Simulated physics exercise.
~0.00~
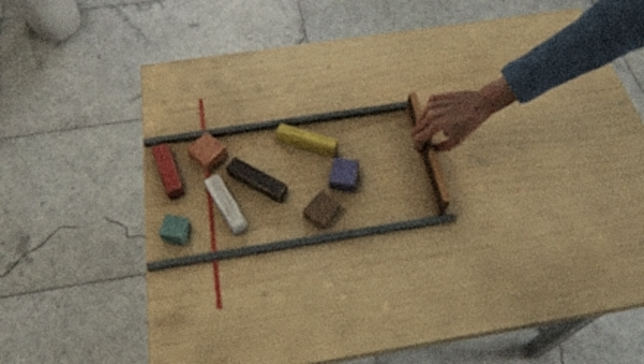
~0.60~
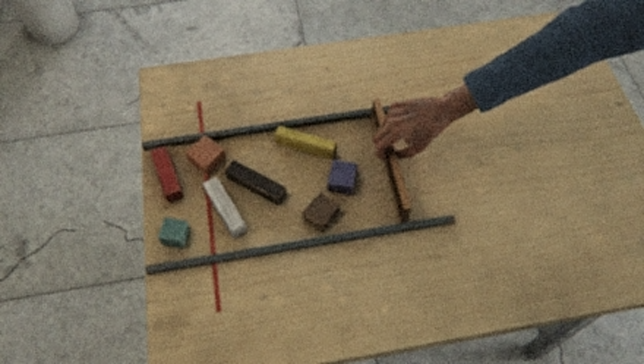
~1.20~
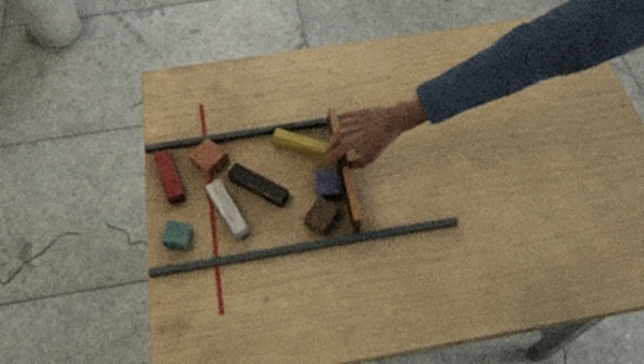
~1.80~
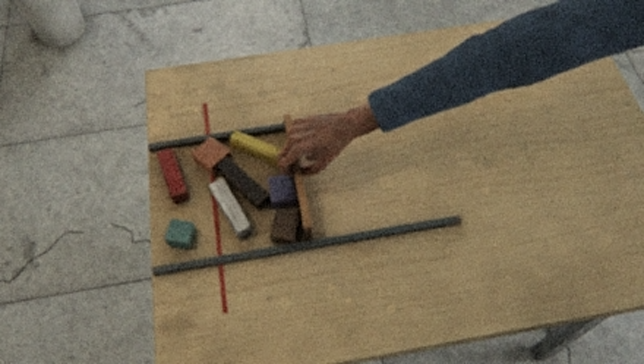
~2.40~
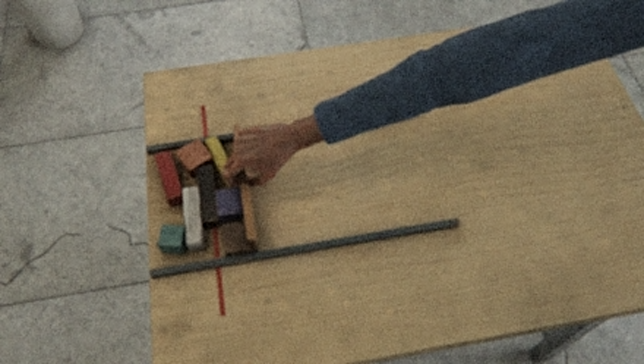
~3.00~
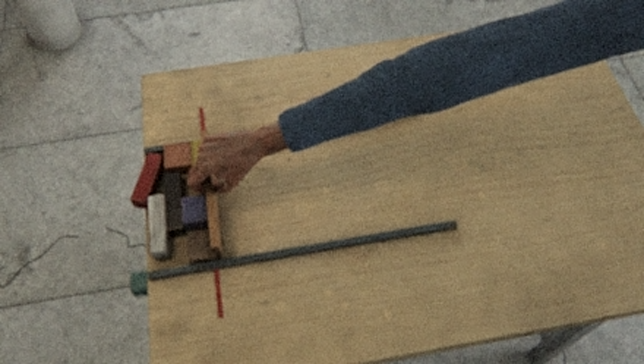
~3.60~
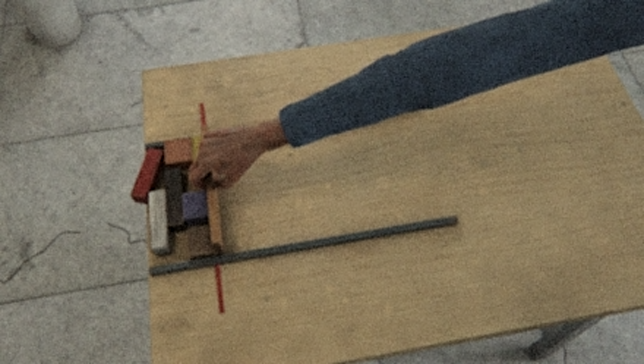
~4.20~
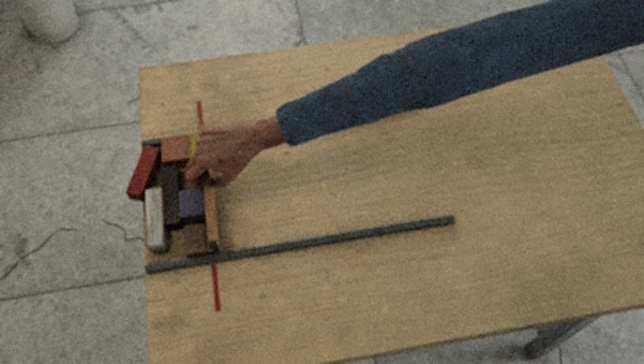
A hand in a blue sleeve grips an upright wooden board at the right of two dark rails on a wooden table, seen from above by a slightly swaying camera. Between the rails lie red, orange, black, white, yellow, blue, brown and turquoise pieces, with a red tape line near the table's left edge. The board slides left, gathering the yellow, blue and brown pieces, then packs them all together. As it reaches the tape, the turquoise block drops off the edge and goes out of sight. The hand stops, leaving the red piece jutting over the edge and the others bunched beside it.
